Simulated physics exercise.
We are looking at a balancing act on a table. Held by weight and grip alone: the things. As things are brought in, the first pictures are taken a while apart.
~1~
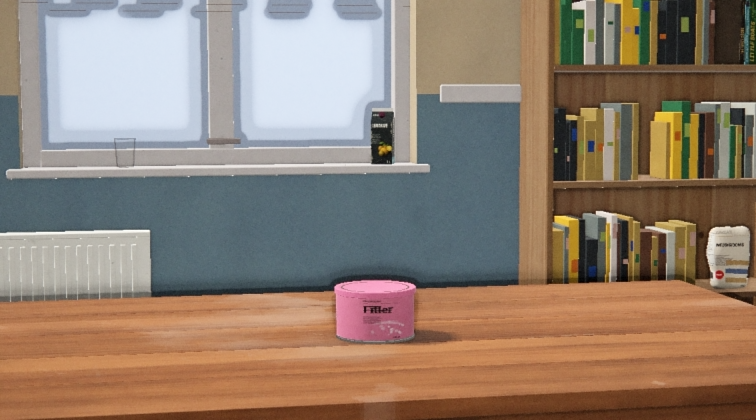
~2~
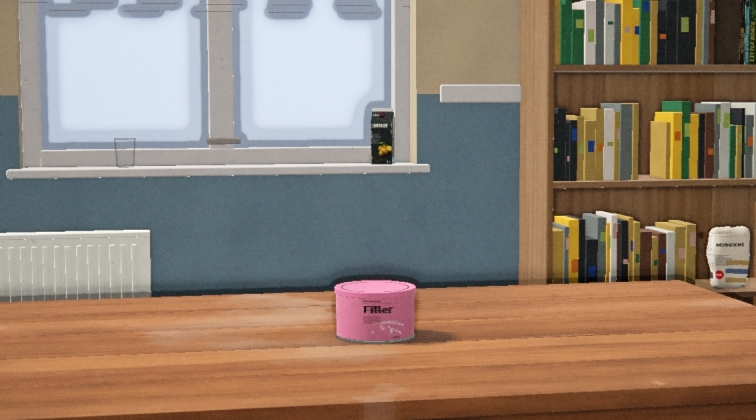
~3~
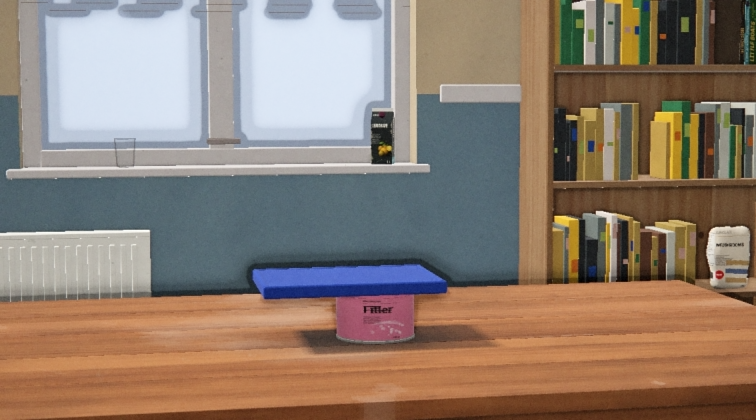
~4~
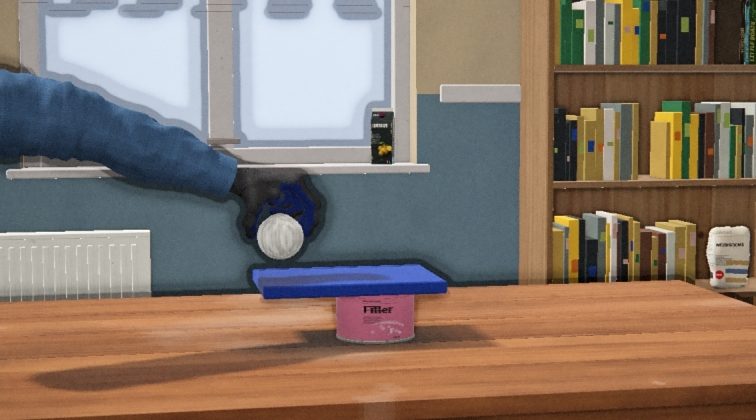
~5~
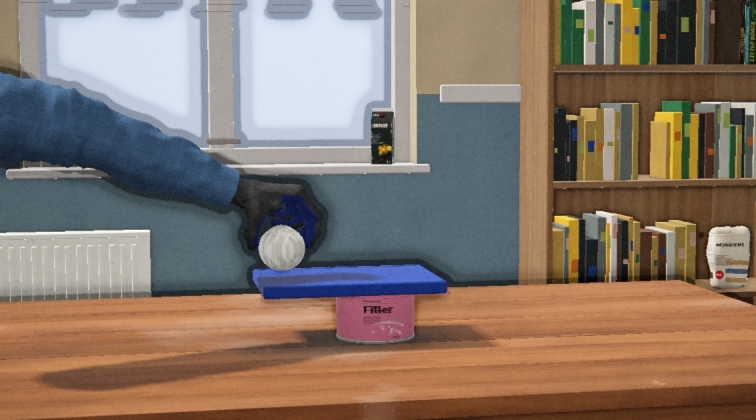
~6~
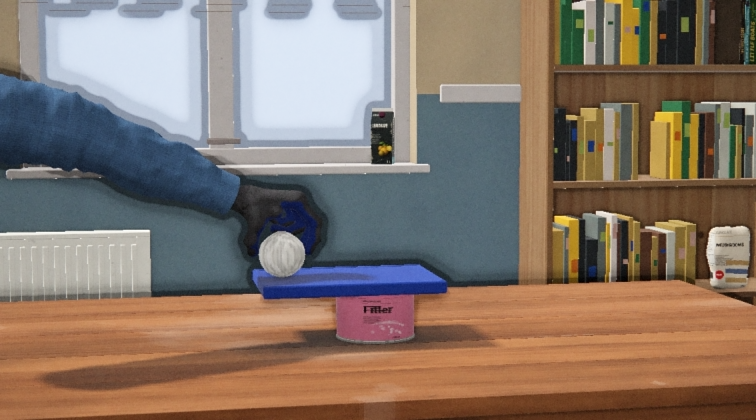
A gloved hand lowering a round white onion onto the left end of a blue board resting on a pink tub.
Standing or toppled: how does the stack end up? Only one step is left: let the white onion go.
Sure enough, it doesn't last, sadly.
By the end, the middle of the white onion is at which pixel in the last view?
The object winds up at approximately (223, 320).
Then, 0.40 s later than the last frame, white onion now fallen; blue lid tilted by 41°.
Then, 0.50 s later than the last frame, blue lid tilted by 37°.
When it is over, fallen, white onion; left askew, blue lid; pink tub as before. End places, in pixels of the last picture, white onion near (223, 321). The stack loses its balance.
